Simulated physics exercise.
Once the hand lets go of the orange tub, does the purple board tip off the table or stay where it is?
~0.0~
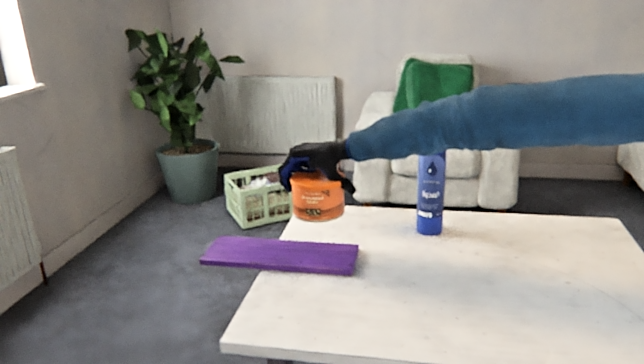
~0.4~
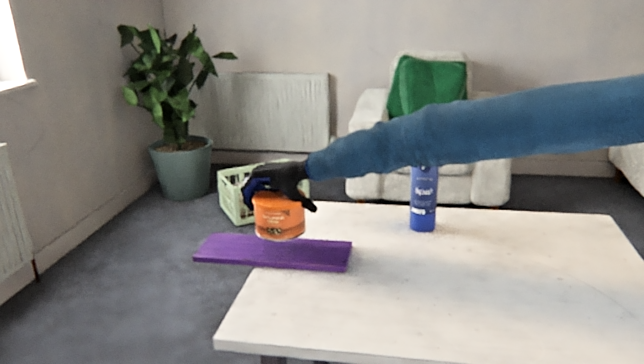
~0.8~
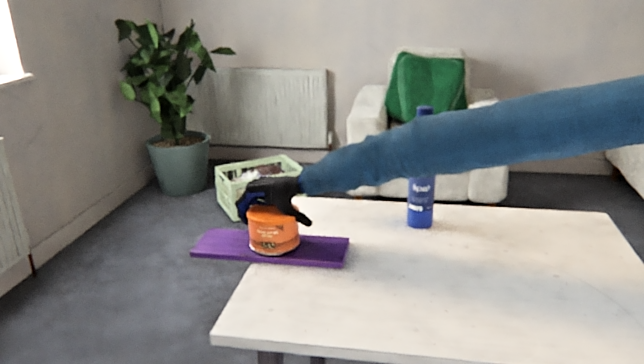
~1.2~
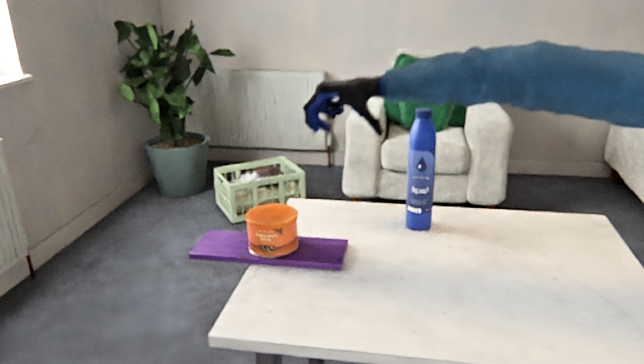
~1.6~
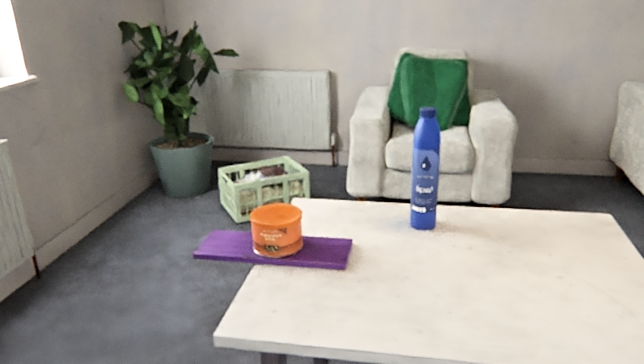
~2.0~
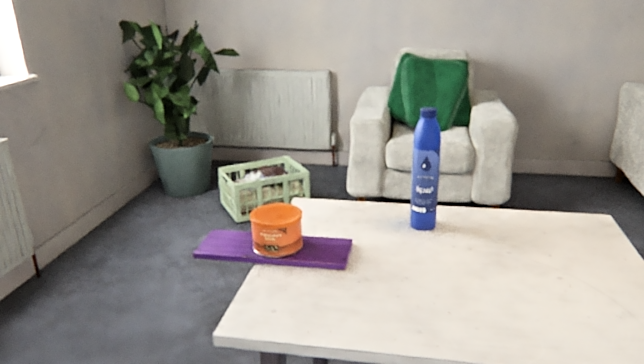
The purple board stays on the table, still jutting past the edge with the orange tub resting on it.
A gloved hand lowering an orange tub onto a purple board overhanging a white table, then withdrawing as everything stays in place.
